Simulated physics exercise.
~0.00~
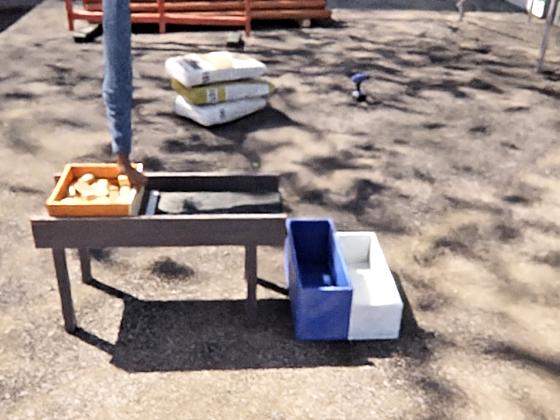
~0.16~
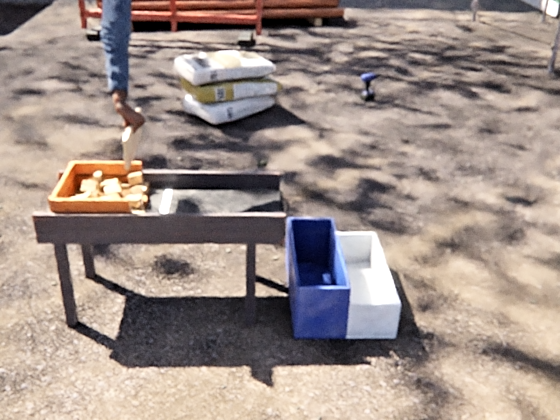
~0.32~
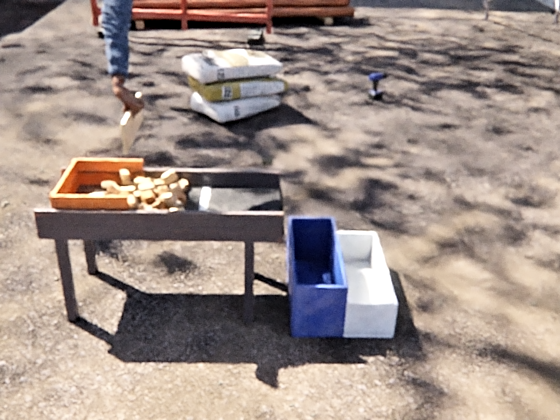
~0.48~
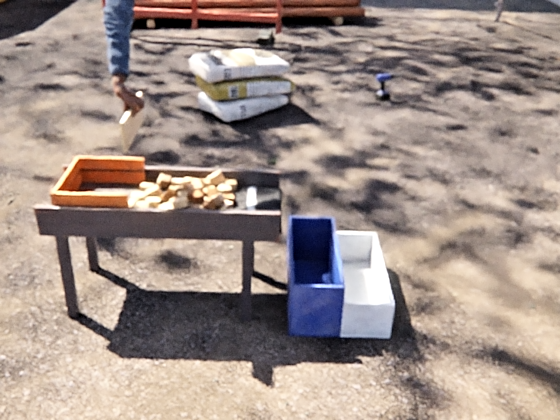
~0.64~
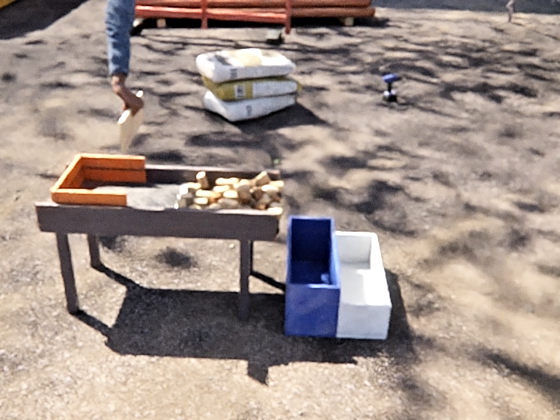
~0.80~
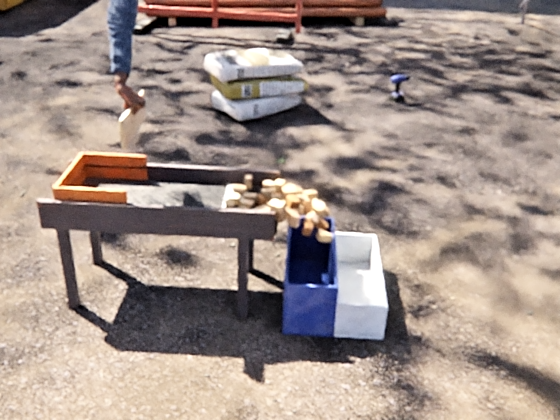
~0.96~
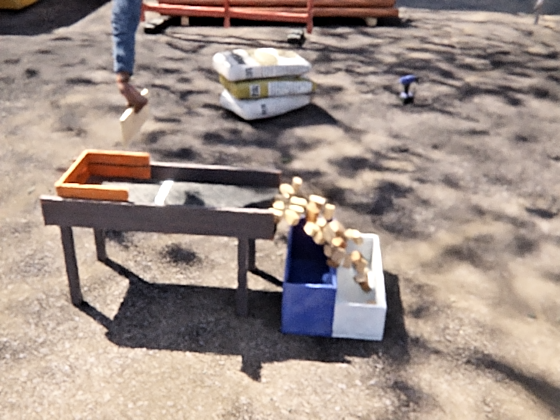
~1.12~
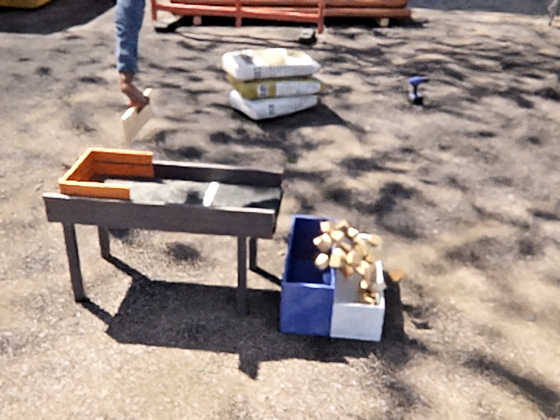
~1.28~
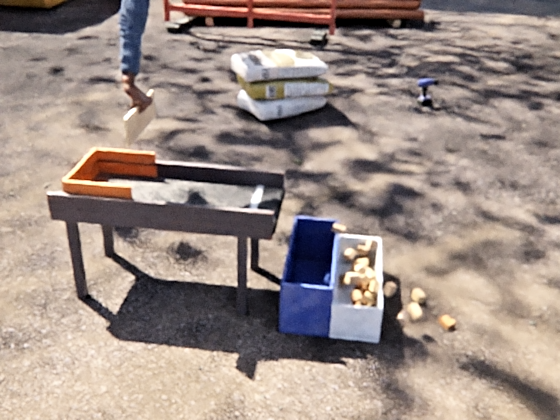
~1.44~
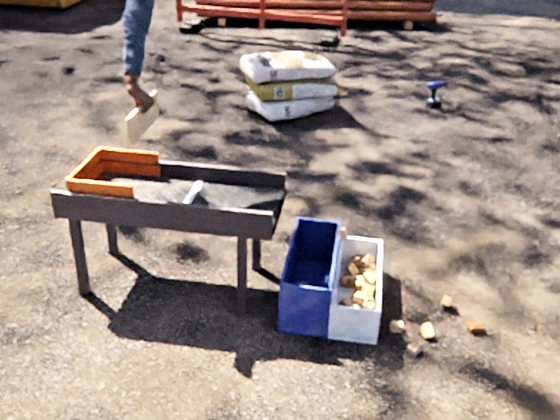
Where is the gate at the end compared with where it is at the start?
At the start the gate is down at the side of the orange pen, by the blocks. At the end the hand is holding it up in the air, clear above the pen and the belt.
